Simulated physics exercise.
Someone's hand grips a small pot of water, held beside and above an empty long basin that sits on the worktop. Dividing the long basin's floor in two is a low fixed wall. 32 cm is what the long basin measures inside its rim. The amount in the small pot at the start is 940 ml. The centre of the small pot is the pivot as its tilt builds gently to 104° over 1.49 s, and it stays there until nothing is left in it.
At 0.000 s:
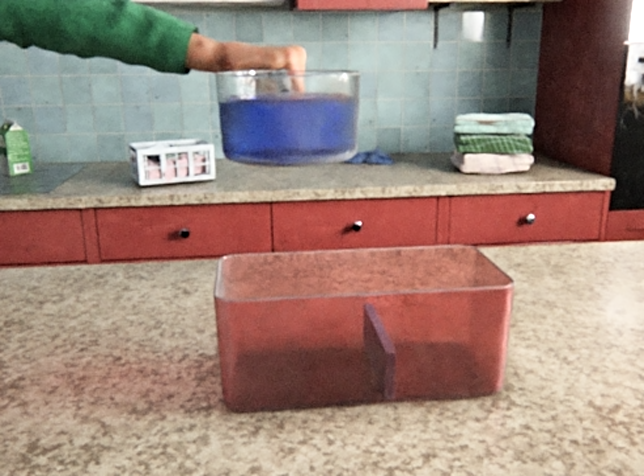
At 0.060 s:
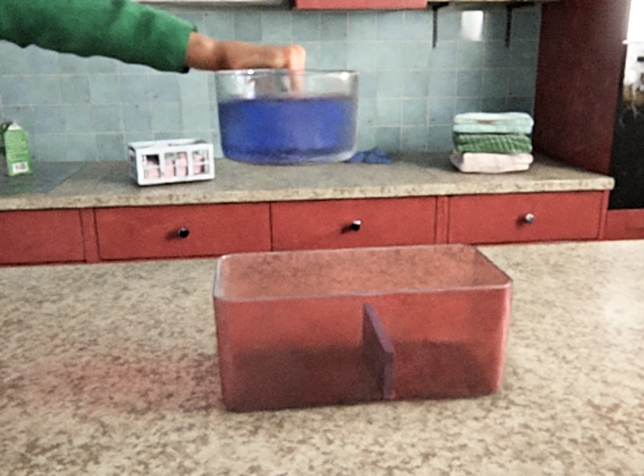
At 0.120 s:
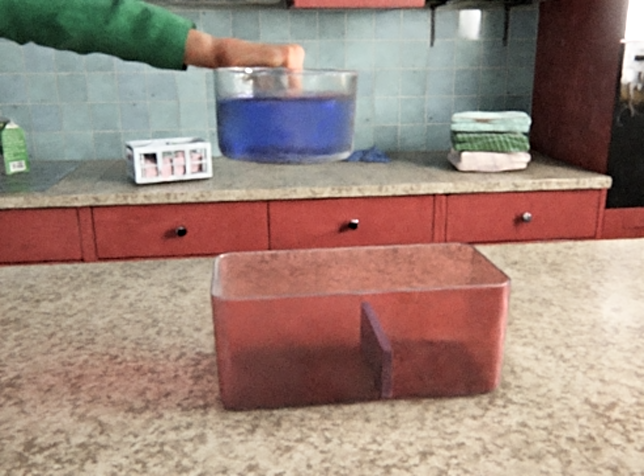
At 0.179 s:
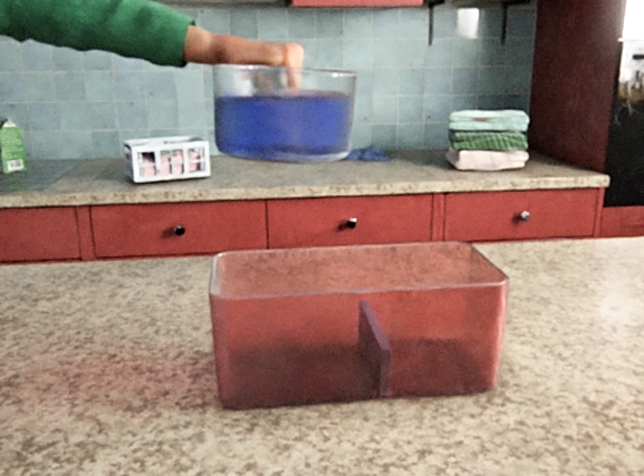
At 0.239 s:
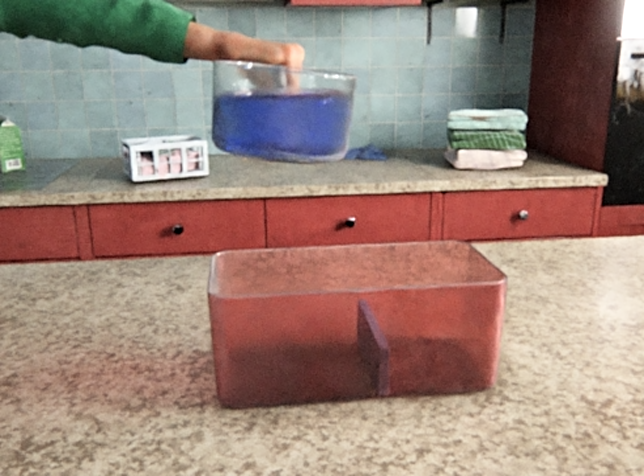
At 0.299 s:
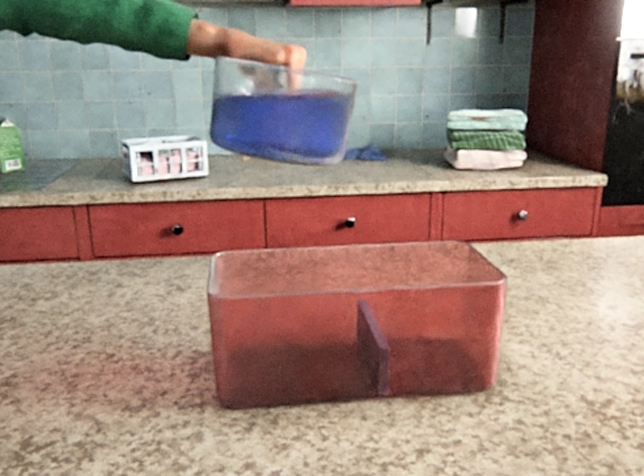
A clear round pot of blue liquid, held at its rim by a hand in a green sleeve reaching from the left, tilts slowly and slightly, its right side dipping. Below it, on a speckled worktop seen from the front, sits an empty reddish see-through basin with a low purple divider. Behind are red drawers, pale blue tiles and folded towels, and the view drifts very slightly.
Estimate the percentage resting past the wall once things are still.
I would say roughly 93 percent.
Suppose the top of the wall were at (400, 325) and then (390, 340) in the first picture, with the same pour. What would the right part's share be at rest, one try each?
First try about 75 %, second try about 70 %.
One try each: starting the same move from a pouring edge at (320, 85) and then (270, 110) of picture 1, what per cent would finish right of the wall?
The first try gives around 60 percent, the second around 0 percent.
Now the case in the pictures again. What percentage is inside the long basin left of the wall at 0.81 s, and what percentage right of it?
0 on the left, 4 on the right, roughly.
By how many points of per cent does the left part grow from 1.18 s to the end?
Difference: Approx. 5 %.
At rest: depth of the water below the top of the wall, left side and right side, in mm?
Some 56 mm on the left and 8 mm on the right.
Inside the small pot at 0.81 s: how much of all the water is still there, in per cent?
Fraction remaining: Approx. 72 per cent.
Then, 0.81 s in, the tilt is 59° and 72 per cent is still to pour, 0 is left of the wall and 4 right of it.
Then, 1.18 s in, the tilt is 93° and 17 per cent is still to pour, 1 is left of the wall and 66 right of it.
Then, 1.57 s in, the tilt is 104° and 1 per cent is still to pour, 5 is left of the wall and 91 right of it.
Then, 1.99 s in, the tilt is 104° and 0 per cent is still to pour, 6 is left of the wall and 93 right of it.
Finally, 6 per cent lies left of the wall, 93 right of it and 0 outside.
